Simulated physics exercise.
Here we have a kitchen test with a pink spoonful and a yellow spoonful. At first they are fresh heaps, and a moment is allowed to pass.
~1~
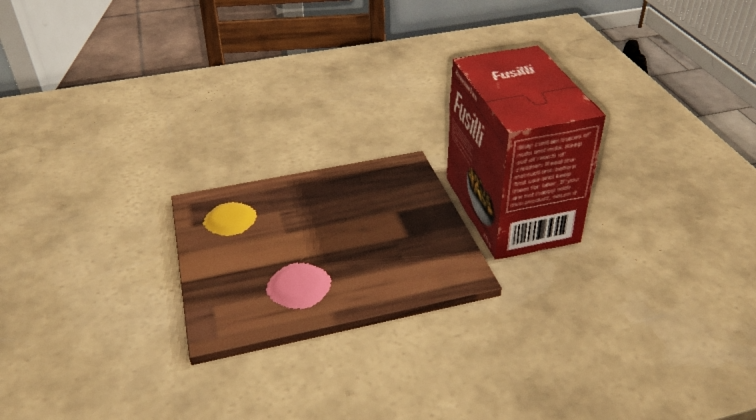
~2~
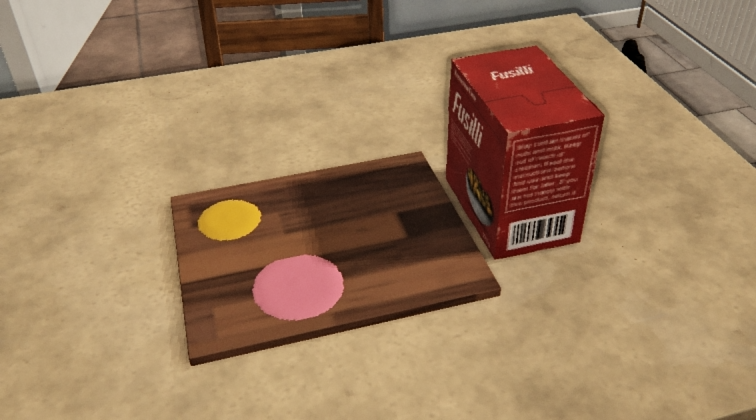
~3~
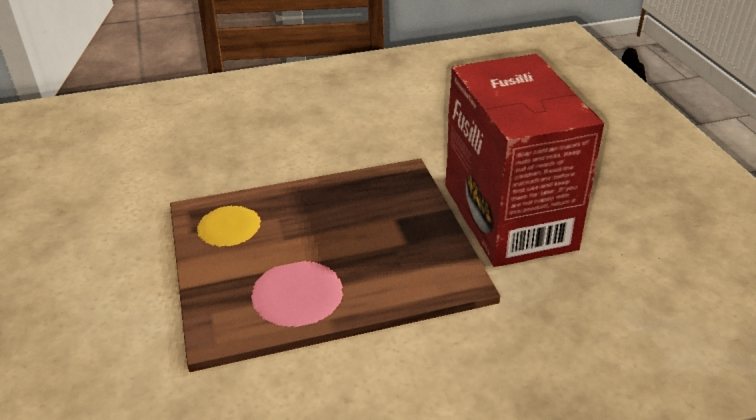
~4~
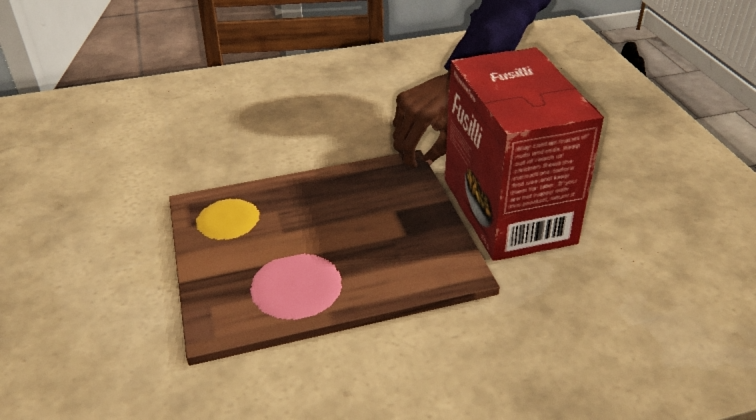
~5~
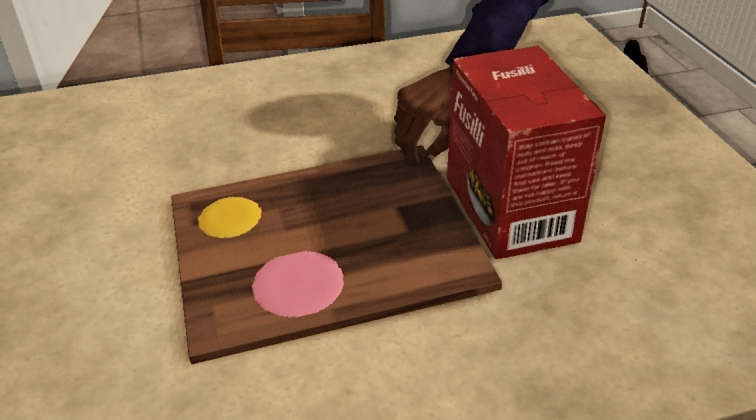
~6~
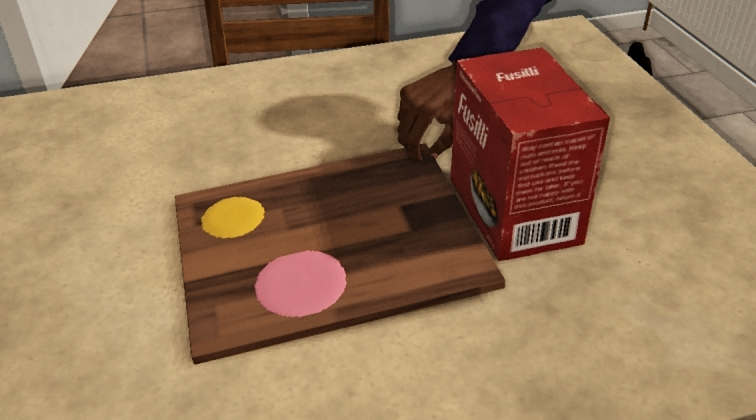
On a kitchen table, a pink spoonful and a yellow spoonful sit as low mounds on a wooden board beside a red Fusilli box, then settle into thin, flat rounds. A hand reaches in behind the box and takes the board's end, raising it very slightly while both rounds stay in place.
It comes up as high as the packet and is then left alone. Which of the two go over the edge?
It turns out the pink spoonful drops off and the yellow spoonful drops off.
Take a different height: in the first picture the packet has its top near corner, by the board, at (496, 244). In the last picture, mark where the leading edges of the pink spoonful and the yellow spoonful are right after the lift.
Roughly (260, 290) and (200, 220).
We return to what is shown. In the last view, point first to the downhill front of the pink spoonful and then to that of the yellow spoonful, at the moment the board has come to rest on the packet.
(179, 311) and (172, 230).
Shortly, slope about 35°; the pink spoonful has crept down a long way; the yellow spoonful is dripping off the low end.
Then, the pink spoonful is dripping off the low end; the yellow spoonful is dripping off the low end.
At the finish, slope about 35°; the pink spoonful is dripping off the low end; the yellow spoonful is dripping off the low end.
